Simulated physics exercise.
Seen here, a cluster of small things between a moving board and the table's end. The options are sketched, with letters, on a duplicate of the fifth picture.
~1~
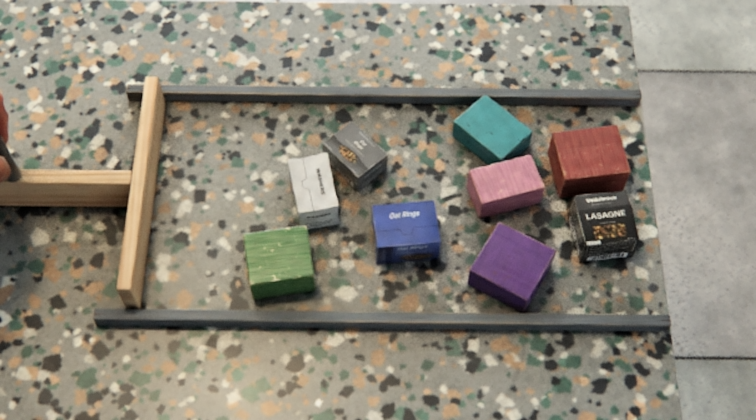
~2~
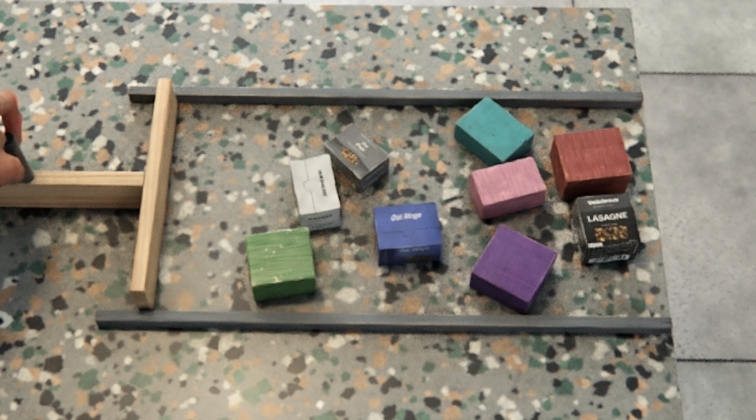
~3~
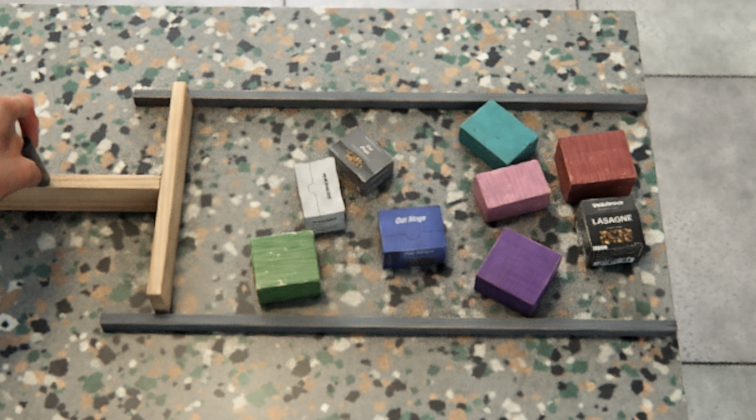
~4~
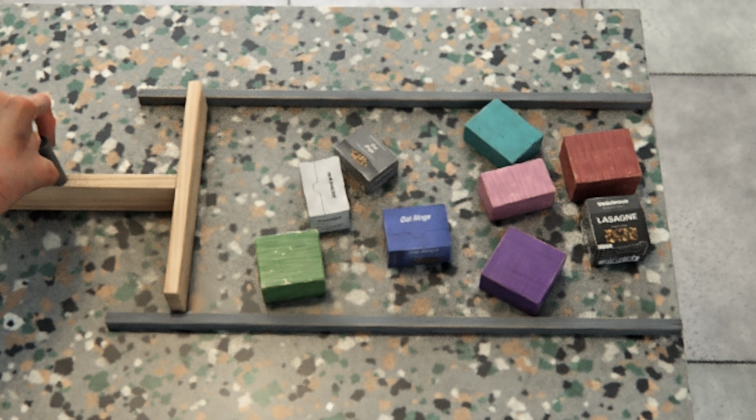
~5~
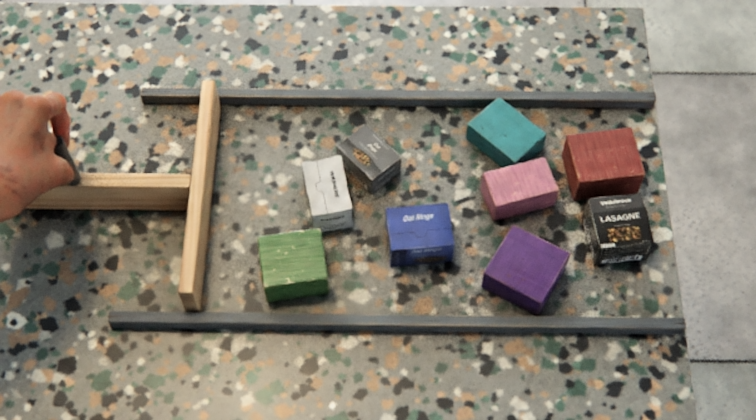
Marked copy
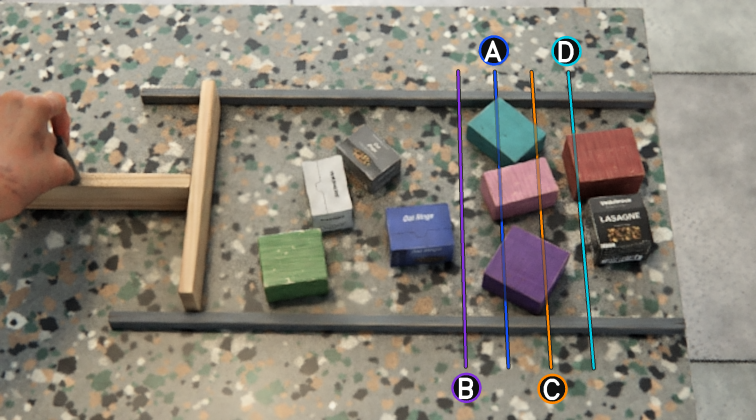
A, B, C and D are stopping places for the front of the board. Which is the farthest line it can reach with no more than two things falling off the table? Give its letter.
Up to line C.
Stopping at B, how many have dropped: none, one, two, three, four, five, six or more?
In all, none.
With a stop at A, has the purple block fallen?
By then, no.
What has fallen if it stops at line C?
The red block goes over.
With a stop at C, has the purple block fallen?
No.
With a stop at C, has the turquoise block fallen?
By then, no.
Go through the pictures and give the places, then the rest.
In the first frame, grey packet (356, 157); green block (280, 262); board (138, 177).
In the second frame, board (151, 179); pink block (507, 189).
In the third frame, board (167, 182); purple block (517, 272).
In the fourth frame, board (184, 181); turquoise block (503, 138).
In the fifth frame, board (197, 180); grey packet (369, 159); green block (294, 265); white box (328, 195).
On the marked copy, A at (501, 208); B at (462, 208); C at (541, 209); D at (580, 209).
Taking C. A third of the way, board (320, 182); green block (358, 268); grey packet (379, 154).
Two thirds of the way, board (444, 183); red block (609, 164); purple block (561, 275).
When it is over, board (540, 184); red block over the edge; black packet (673, 212); one fallen.
As for the rest, A is within the limit but short; B is within the limit but short; D drops three.
